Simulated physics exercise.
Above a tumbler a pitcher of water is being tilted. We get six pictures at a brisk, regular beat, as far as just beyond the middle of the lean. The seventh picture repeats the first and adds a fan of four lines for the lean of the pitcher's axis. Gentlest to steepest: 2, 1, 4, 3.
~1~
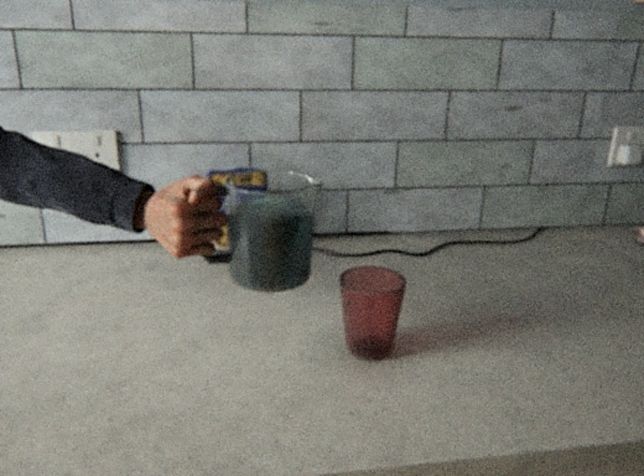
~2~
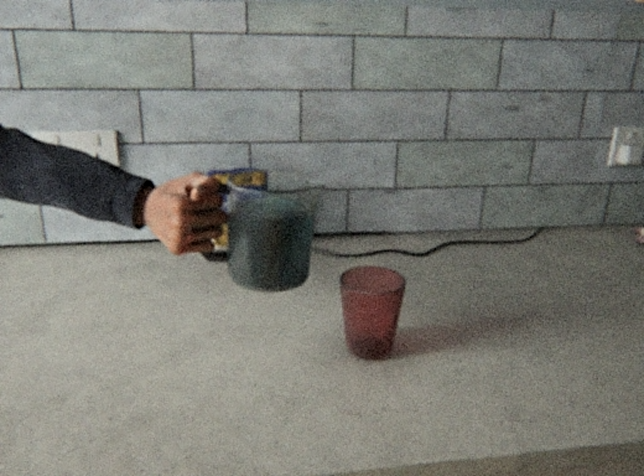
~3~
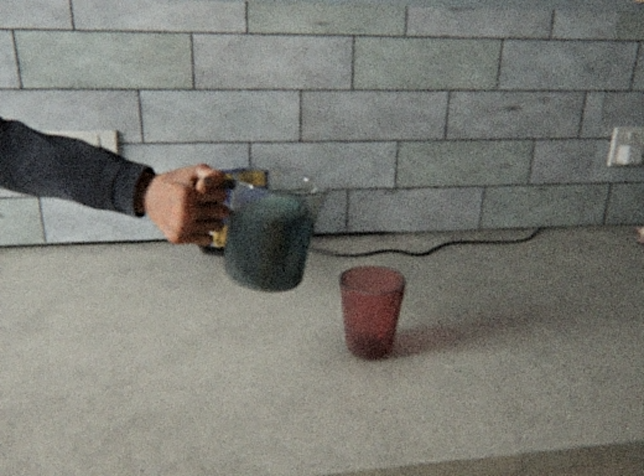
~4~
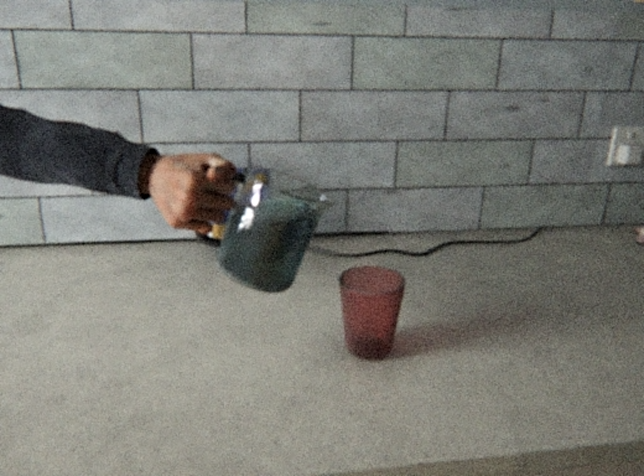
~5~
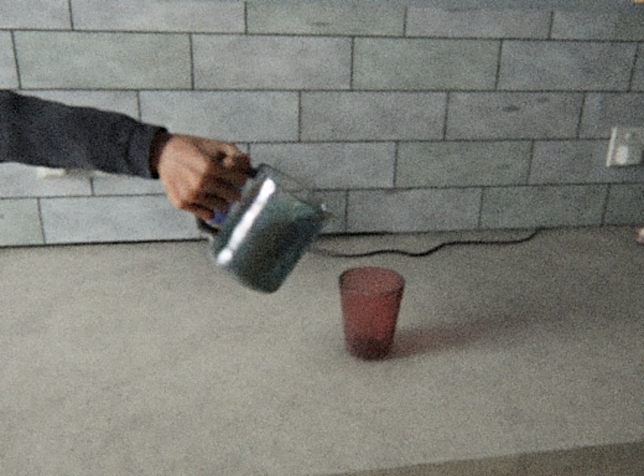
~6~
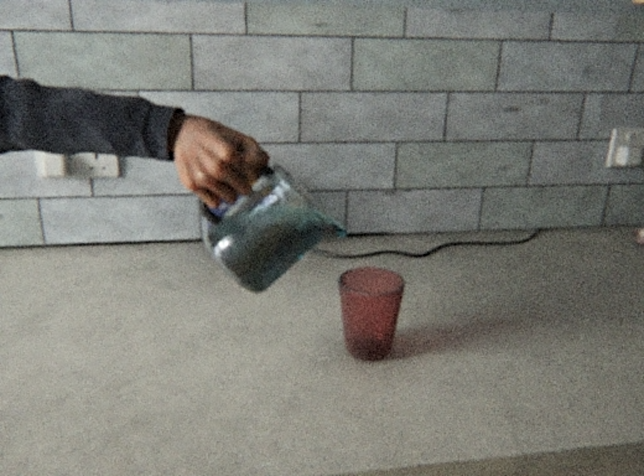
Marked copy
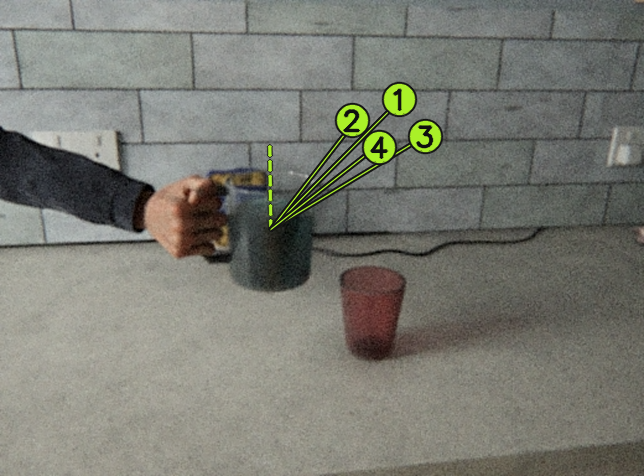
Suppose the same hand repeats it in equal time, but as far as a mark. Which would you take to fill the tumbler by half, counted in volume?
Choose 3.
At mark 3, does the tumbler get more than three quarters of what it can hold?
No, it does not.
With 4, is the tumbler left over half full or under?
Under half.
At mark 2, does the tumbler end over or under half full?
Under.
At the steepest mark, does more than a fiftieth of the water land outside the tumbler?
No, it does not.
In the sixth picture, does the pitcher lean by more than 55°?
No.
On the marked copy, 1 at (387, 112); 2 at (343, 135); 3 at (410, 144); 4 at (364, 156).
With 1, the tumbler ends with about 15 % of what it can hold.
With 2, the tumbler ends with about 4 % of what it can hold.
With 3, the tumbler ends with about 50 % of what it can hold.
With 4, the tumbler ends with about 29 % of what it can hold.
